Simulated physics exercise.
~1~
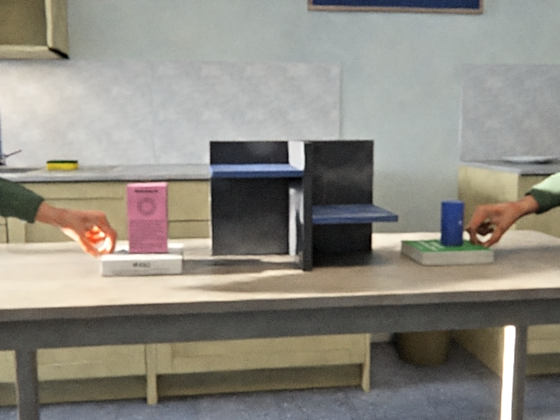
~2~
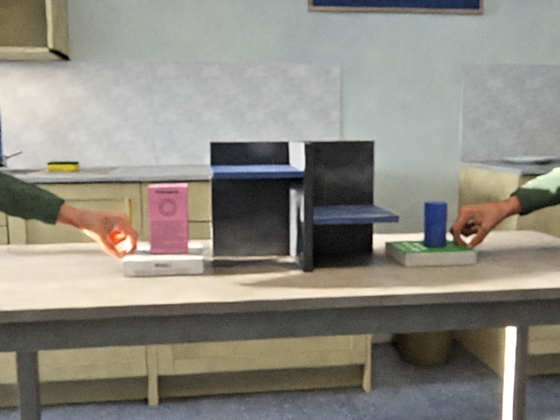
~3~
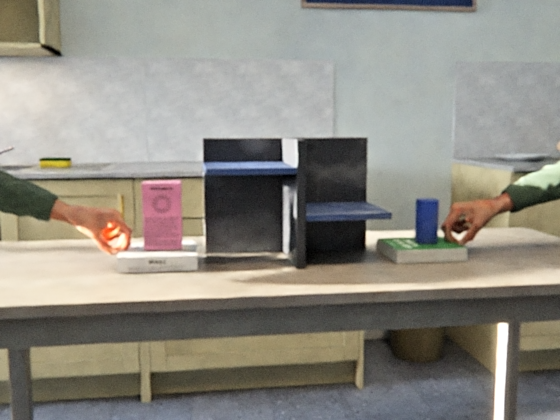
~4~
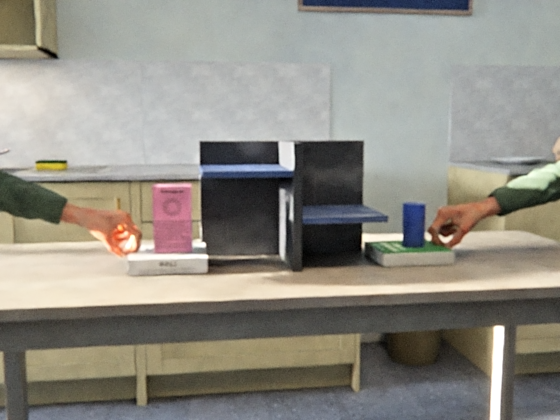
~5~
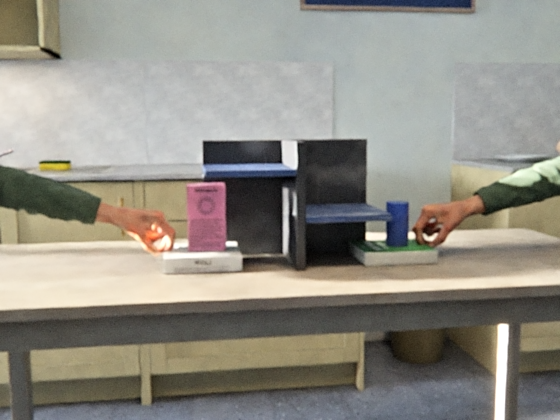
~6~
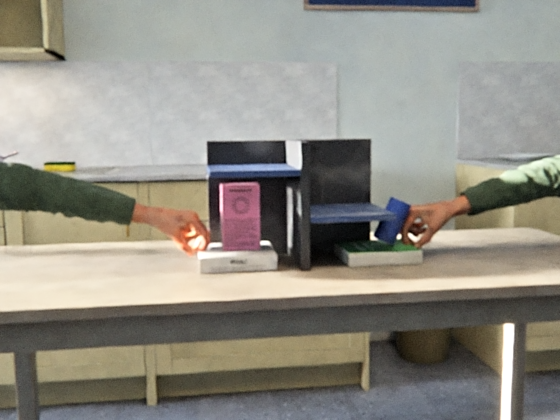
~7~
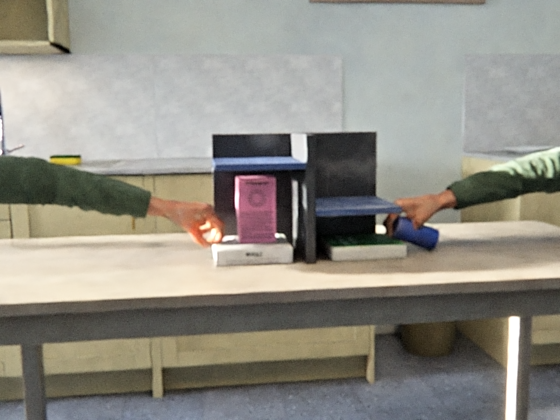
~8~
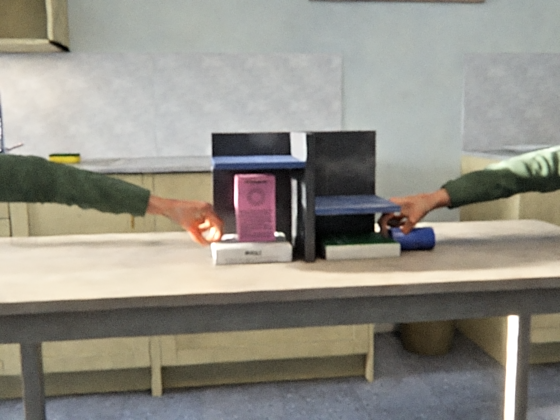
Pink carton and blue cylinder sliding inward on hand-pushed carriers, the carton passing under a shelf, the cylinder tipping onto its side.
